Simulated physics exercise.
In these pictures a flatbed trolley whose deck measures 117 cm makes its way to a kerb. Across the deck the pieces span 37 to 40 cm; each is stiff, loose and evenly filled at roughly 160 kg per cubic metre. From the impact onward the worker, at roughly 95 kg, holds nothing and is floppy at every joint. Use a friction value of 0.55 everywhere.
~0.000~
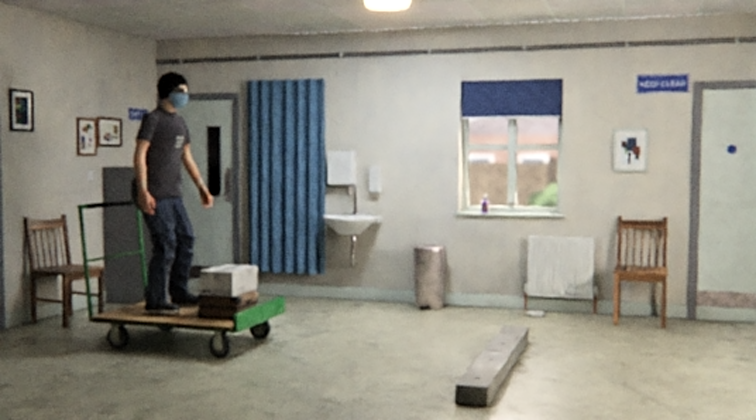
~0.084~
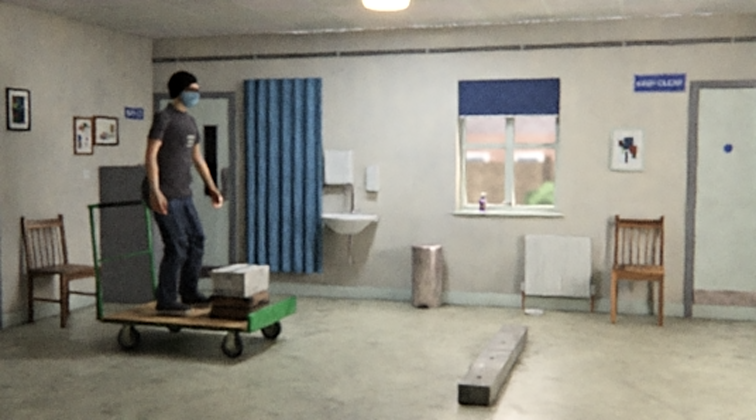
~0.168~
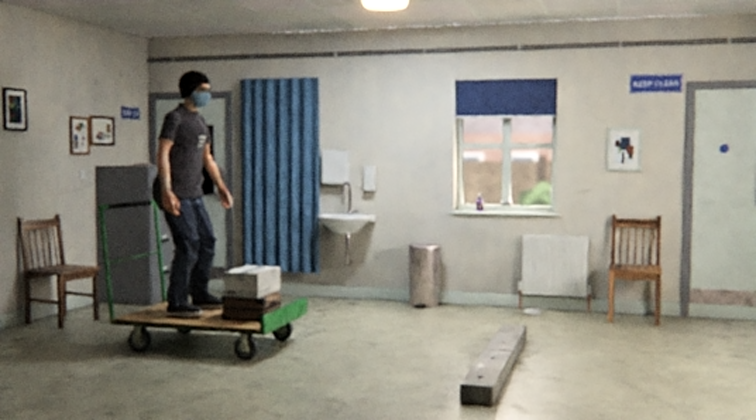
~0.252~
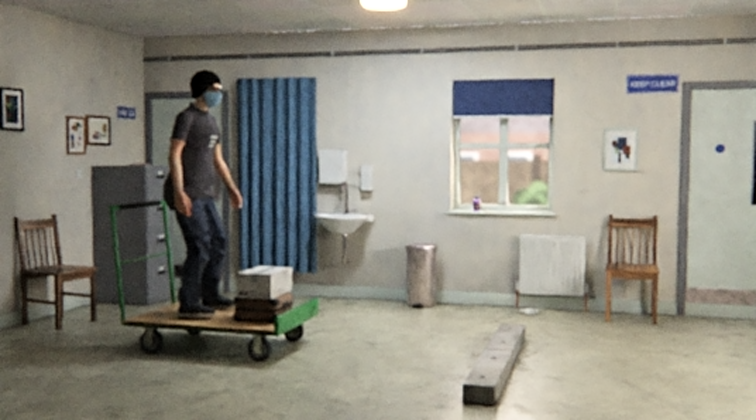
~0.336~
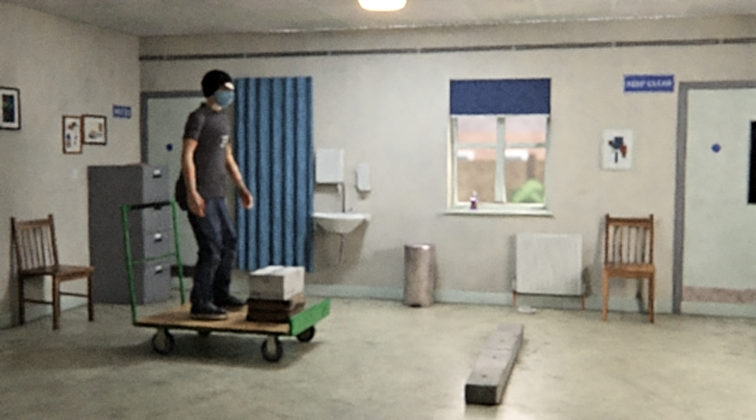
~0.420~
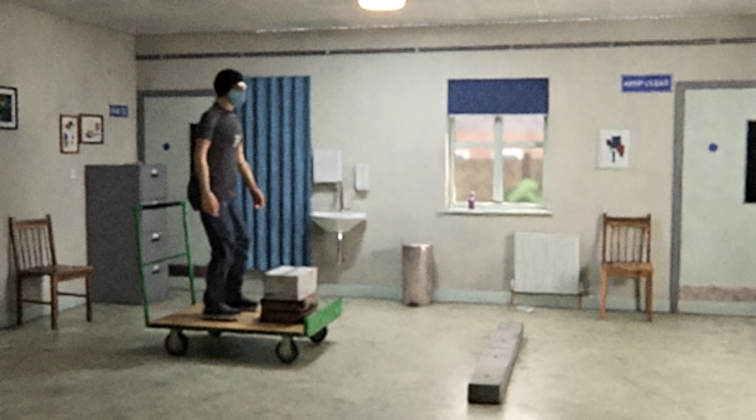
A flatbed trolley with a green frame rolls slowly rightward across a room, carrying a standing masked worker in a dark cap and a small stack topped by a white carton, while a long grey block lies on the floor ahead.
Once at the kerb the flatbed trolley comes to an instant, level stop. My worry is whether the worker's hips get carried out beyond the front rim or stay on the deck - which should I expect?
Expect them to stay on the deck.
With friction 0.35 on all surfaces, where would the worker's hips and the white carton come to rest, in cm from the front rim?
Final: Hips 50 cm behind rim; white 50 cm past rim.
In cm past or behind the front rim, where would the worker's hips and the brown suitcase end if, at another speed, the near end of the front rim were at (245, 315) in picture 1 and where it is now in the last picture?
Both stay short of the rim: The hips by 70 cm and brown by 20 cm.
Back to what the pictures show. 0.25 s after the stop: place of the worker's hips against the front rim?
Behind the rim, near 60 cm.
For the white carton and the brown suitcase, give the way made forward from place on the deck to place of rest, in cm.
Forward shift, cm - white: 120; brown: 5.
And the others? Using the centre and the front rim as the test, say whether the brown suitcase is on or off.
End result - brown: Stays.
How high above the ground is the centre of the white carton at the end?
Some 10 cm up.
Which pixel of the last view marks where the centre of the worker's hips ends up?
End point: About (400, 277) px.
Impact comes at 1.46 s.
After 2.01 s the worker's hips are 64 cm behind the rim, near (408, 271) in the last picture's view.
After 2.46 s the worker's hips are 60 cm behind the rim, near (413, 267) in the last picture's view.
Final state at 3.0 s, past the rim, white carton; behind it, brown suitcase and the worker's hips.
